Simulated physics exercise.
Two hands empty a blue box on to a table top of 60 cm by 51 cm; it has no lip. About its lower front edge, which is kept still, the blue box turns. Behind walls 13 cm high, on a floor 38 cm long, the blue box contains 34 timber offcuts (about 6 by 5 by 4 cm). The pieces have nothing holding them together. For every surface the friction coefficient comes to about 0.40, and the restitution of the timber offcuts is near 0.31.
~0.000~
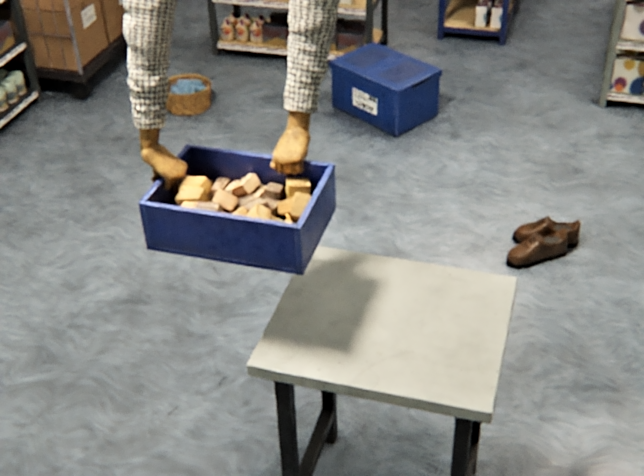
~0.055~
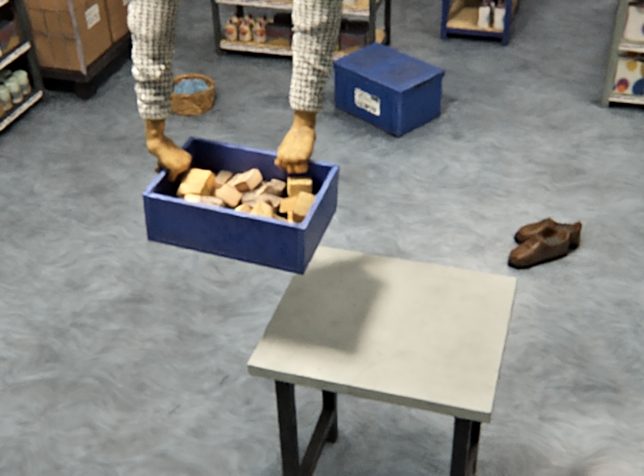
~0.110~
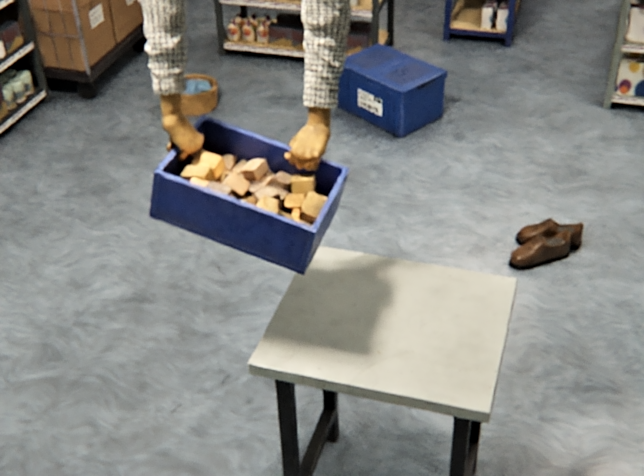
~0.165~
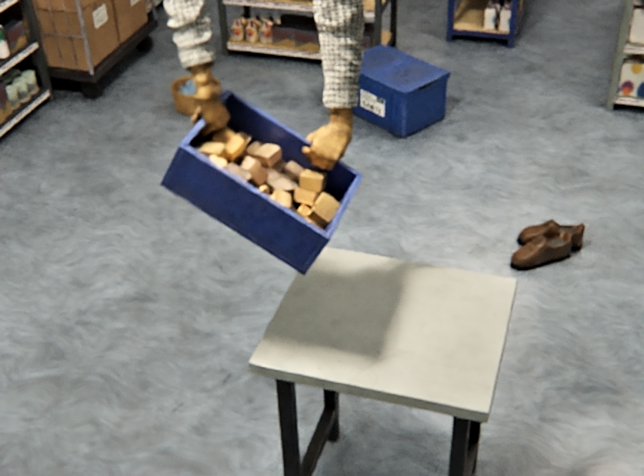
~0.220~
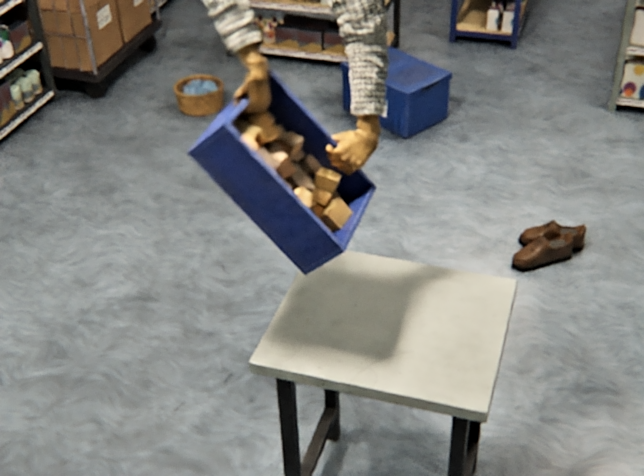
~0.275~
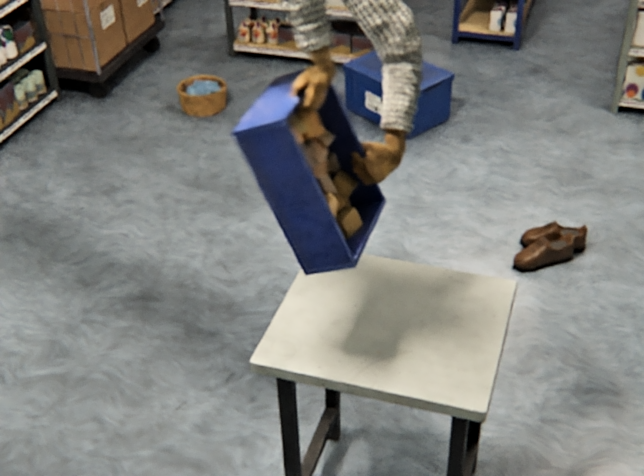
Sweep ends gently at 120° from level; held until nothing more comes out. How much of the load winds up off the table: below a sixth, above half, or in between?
Result: A majority.
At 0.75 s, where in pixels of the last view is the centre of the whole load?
Centre: Approx. (569, 408).
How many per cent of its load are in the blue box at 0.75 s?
I'd say close to 0 in a hundred.
After 0.49 s, tilt 119°; 9 still in the blue box and 25 in the air.
After 0.75 s, tilt 120°; 16 on the table top and 18 over the right end of the table.
After 1.12 s, tilt 120°; 13 on the table top and 21 over the right end of the table.
When it is over (at 1.60 s), 13 on the table top and 21 over the right end of the table. Asked share, 21 of 34, 62 per cent.
